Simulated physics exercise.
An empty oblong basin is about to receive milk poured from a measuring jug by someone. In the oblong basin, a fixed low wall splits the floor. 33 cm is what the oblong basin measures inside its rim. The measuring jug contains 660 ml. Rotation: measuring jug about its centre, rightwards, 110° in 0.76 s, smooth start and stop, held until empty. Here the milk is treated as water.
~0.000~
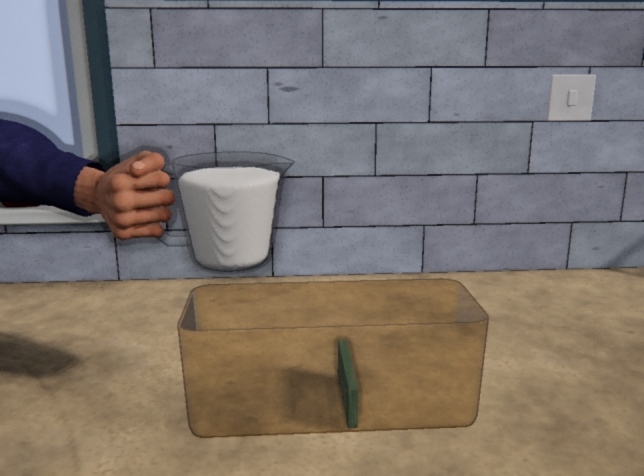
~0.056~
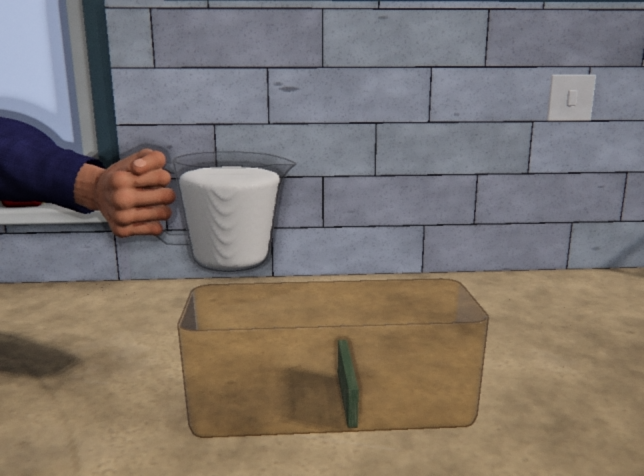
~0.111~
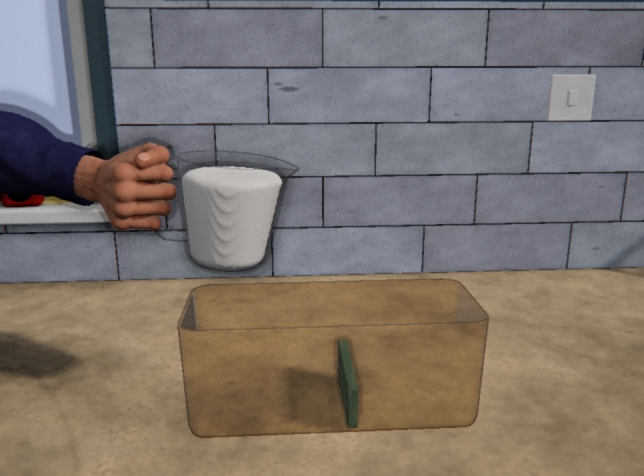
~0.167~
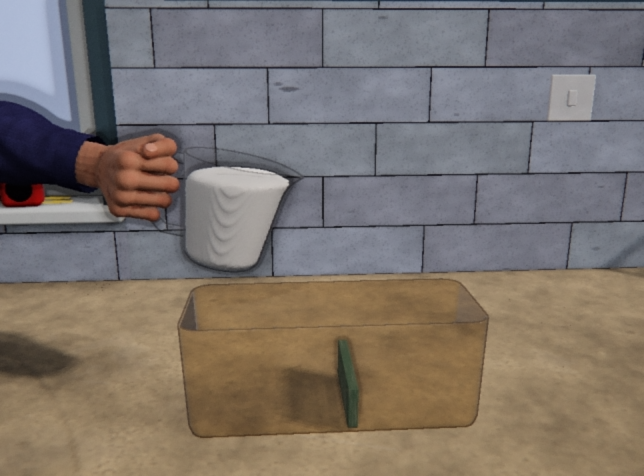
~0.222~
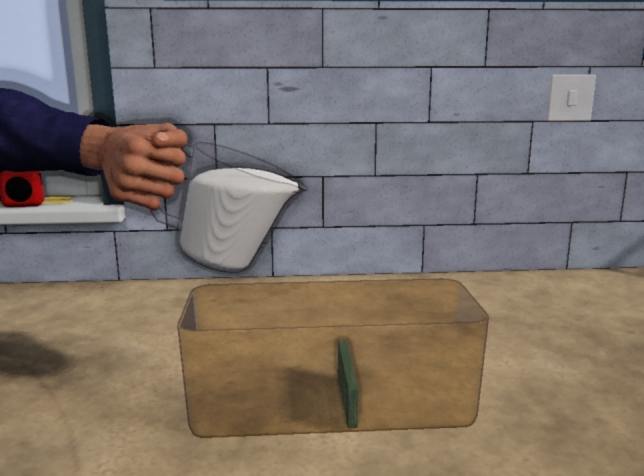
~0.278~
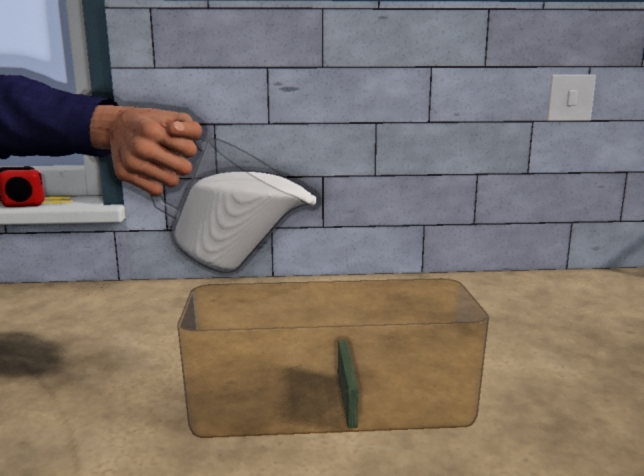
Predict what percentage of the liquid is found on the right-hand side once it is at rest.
About 37 % is on the right.
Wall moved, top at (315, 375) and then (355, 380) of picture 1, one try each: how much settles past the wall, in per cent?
In turn about 90 and 40 per cent.
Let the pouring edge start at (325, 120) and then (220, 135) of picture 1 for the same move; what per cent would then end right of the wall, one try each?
85 in a hundred, followed by 5 in a hundred.
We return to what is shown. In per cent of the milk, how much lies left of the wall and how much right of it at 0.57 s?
I'd say some 10 on the left and some 24 on the right.
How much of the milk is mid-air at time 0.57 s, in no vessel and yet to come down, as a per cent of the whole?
Near 22 in a hundred.
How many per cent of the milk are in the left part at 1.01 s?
That share comes to around 62 in a hundred.
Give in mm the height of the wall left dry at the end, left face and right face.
Roughly 32 mm on the left side and roughly 36 mm on the right.
Then, 0.57 s in, the tilt is 94° and 45 per cent is still to pour, 10 is left of the wall and 24 right of it.
Then, 0.79 s in, the tilt is 110° and 5 per cent is still to pour, 54 is left of the wall and 37 right of it.
Then, 1.01 s in, the tilt is 110° and 0 per cent is still to pour, 62 is left of the wall and 36 right of it.
Then, 1.26 s in, the tilt is 110° and 0 per cent is still to pour, 62 is left of the wall and 37 right of it.
Finally, 62 per cent lies left of the wall, 37 right of it and 1 outside.
